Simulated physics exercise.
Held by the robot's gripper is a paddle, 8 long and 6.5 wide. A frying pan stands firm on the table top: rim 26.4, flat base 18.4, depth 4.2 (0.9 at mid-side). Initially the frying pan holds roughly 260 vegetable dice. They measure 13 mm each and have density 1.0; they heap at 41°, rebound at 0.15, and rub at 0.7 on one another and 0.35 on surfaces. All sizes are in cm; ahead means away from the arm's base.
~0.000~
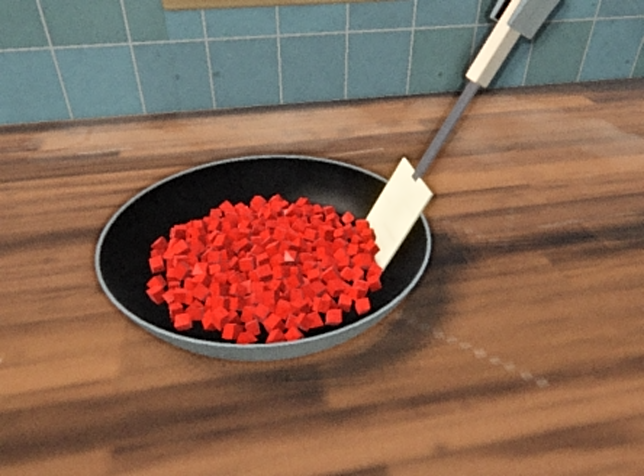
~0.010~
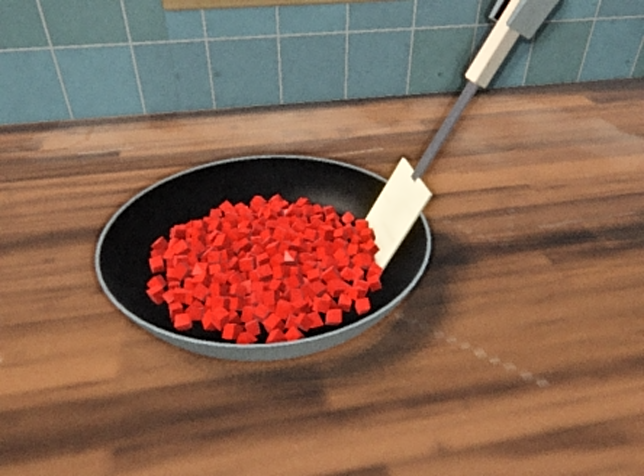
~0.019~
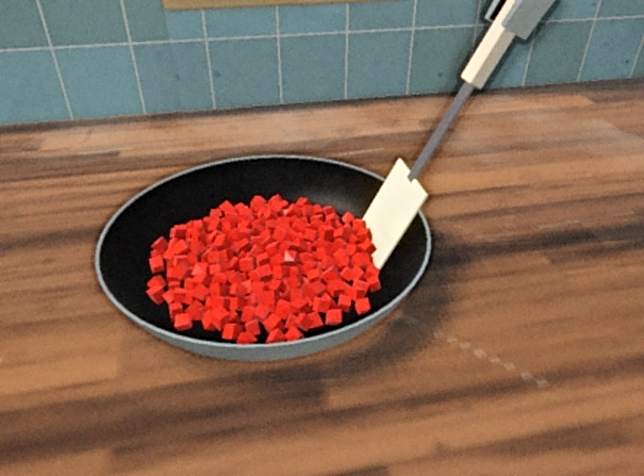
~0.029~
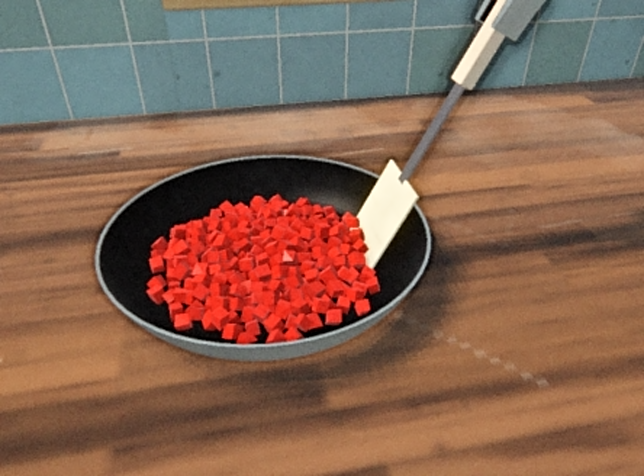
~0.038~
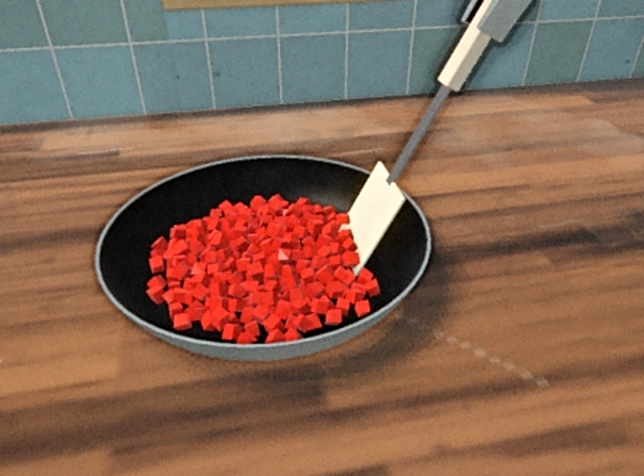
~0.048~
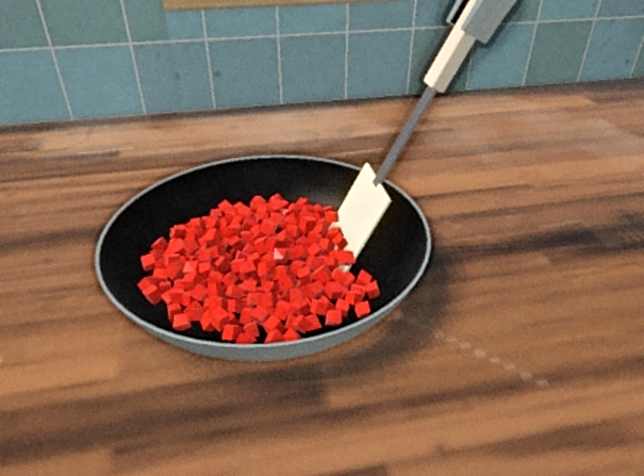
A pile of small red cubes sat in a black frying pan on a wooden counter while a gripper-held cream paddle, still at first, slid left into the heap's right side, nudging some cubes slightly.
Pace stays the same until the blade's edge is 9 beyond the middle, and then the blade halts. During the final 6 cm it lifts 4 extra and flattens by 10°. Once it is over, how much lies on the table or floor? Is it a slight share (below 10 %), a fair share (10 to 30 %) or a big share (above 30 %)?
It is a fair share.
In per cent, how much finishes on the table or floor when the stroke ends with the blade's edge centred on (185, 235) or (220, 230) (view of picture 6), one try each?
Roughly 15 and 5 per cent.
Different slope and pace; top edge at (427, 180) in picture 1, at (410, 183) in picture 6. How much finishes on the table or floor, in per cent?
5 %.
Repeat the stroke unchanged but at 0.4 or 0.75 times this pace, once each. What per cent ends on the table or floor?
Roughly 5 percent for the first try, 15 percent for the second.
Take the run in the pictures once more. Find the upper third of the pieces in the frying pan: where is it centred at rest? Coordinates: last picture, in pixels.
It is centred near (156, 262) in the last view.
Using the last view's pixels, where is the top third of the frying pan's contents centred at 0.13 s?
(191, 249).
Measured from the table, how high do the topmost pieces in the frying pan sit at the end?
It reaches about 4.5 cm.
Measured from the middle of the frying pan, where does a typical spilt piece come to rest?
Some 26 centimetres.
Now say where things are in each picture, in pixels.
The first frame shows paddle top edge at (417, 175), sloping 63°; upper third of the load around (265, 249), from x 155 to 375, top at y 200; 257 in the frying pan.
The second frame shows paddle top edge at (417, 175), sloping 63°; upper third of the load around (265, 249), from x 155 to 375, top at y 200.
The third frame shows paddle top edge at (413, 176), sloping 63°; upper third of the load around (266, 249), from x 155 to 375, top at y 200.
The fourth frame shows paddle top edge at (404, 178), sloping 63°; upper third of the load around (271, 248), from x 155 to 375, top at y 200.
The fifth frame shows paddle top edge at (392, 179), sloping 63°; upper third of the load around (271, 247), from x 155 to 375, top at y 200.
The sixth frame shows paddle top edge at (378, 181), sloping 63°; upper third of the load around (267, 245), from x 150 to 375, top at y 200; 257 in the frying pan.
By 0.09 s, sloping 63°, highest piece 5 above the table; 257 in the frying pan.
By 0.13 s, sloping 61°, highest piece 8 above the table; 254 in the frying pan, 3 on the blade or in flight.
By 0.35 s, sloping 53°, highest piece 15 above the table; 198 in the frying pan, 40 on the table or floor, 19 on the blade or in flight.
By 1.40 s, sloping 53°, highest piece 5 above the table; 198 in the frying pan, 59 on the table or floor.
Final count, 198 in the frying pan, 59 on the table or floor. That is 23 % on the table or floor.
